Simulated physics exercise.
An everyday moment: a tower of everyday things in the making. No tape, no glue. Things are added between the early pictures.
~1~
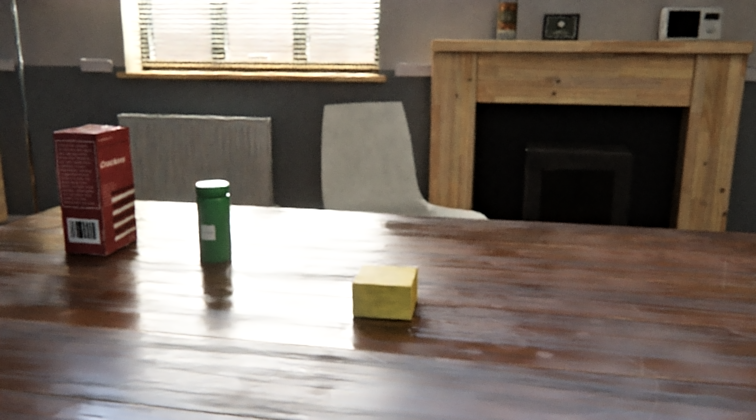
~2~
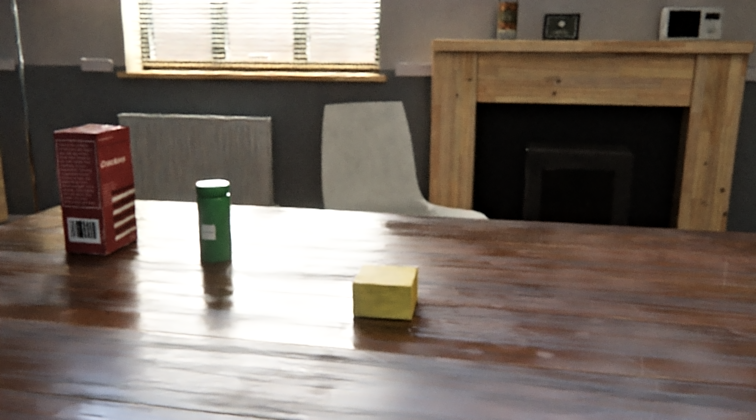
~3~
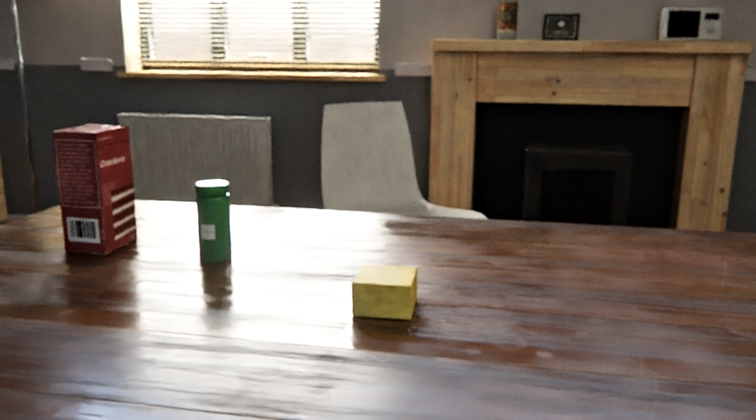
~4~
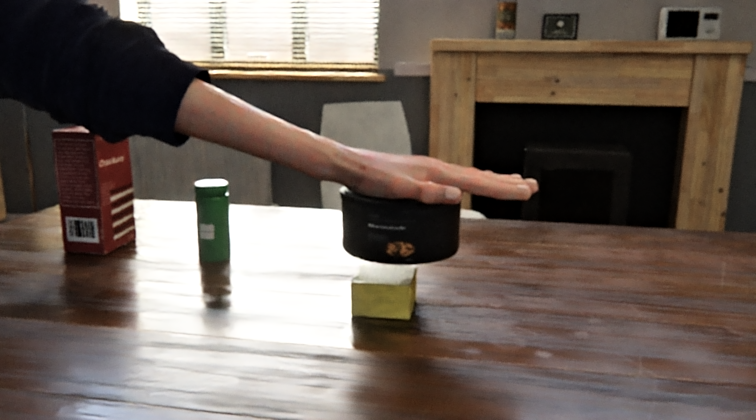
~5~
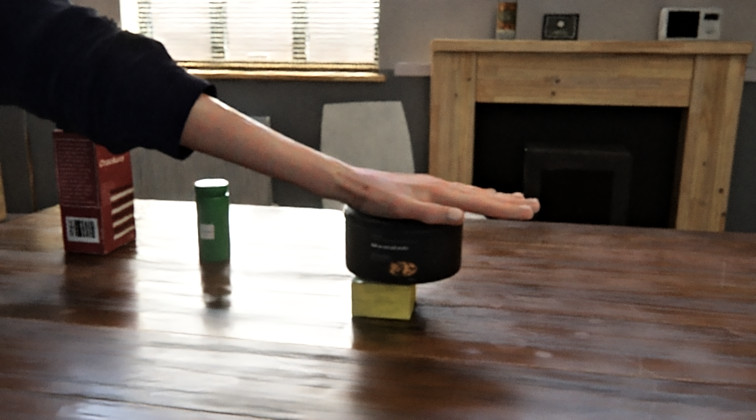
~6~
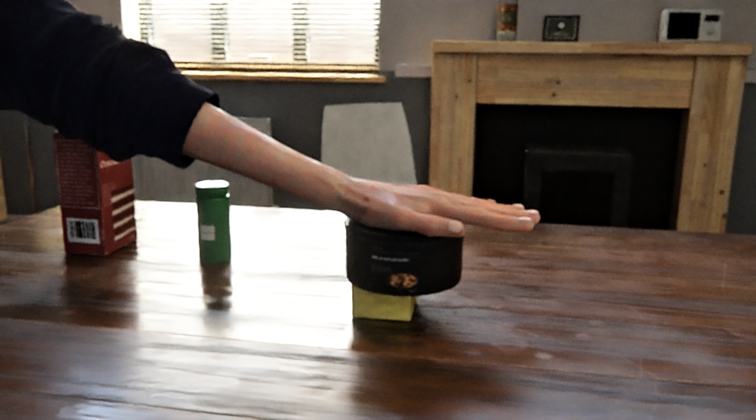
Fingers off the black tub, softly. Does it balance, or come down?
Here the pile stays up.
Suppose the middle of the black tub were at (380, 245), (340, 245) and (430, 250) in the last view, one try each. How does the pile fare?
First try: It stays up; second try: It comes apart; third try: It gives way.
Then, 0.40 s past the last view, nothing moves.
Then, 0.80 s past the last view, black tub resting near (404, 249).
Finally, all 4 still in place. Final places as the last picture's camera would see them, black tub near (404, 249). The pile holds.
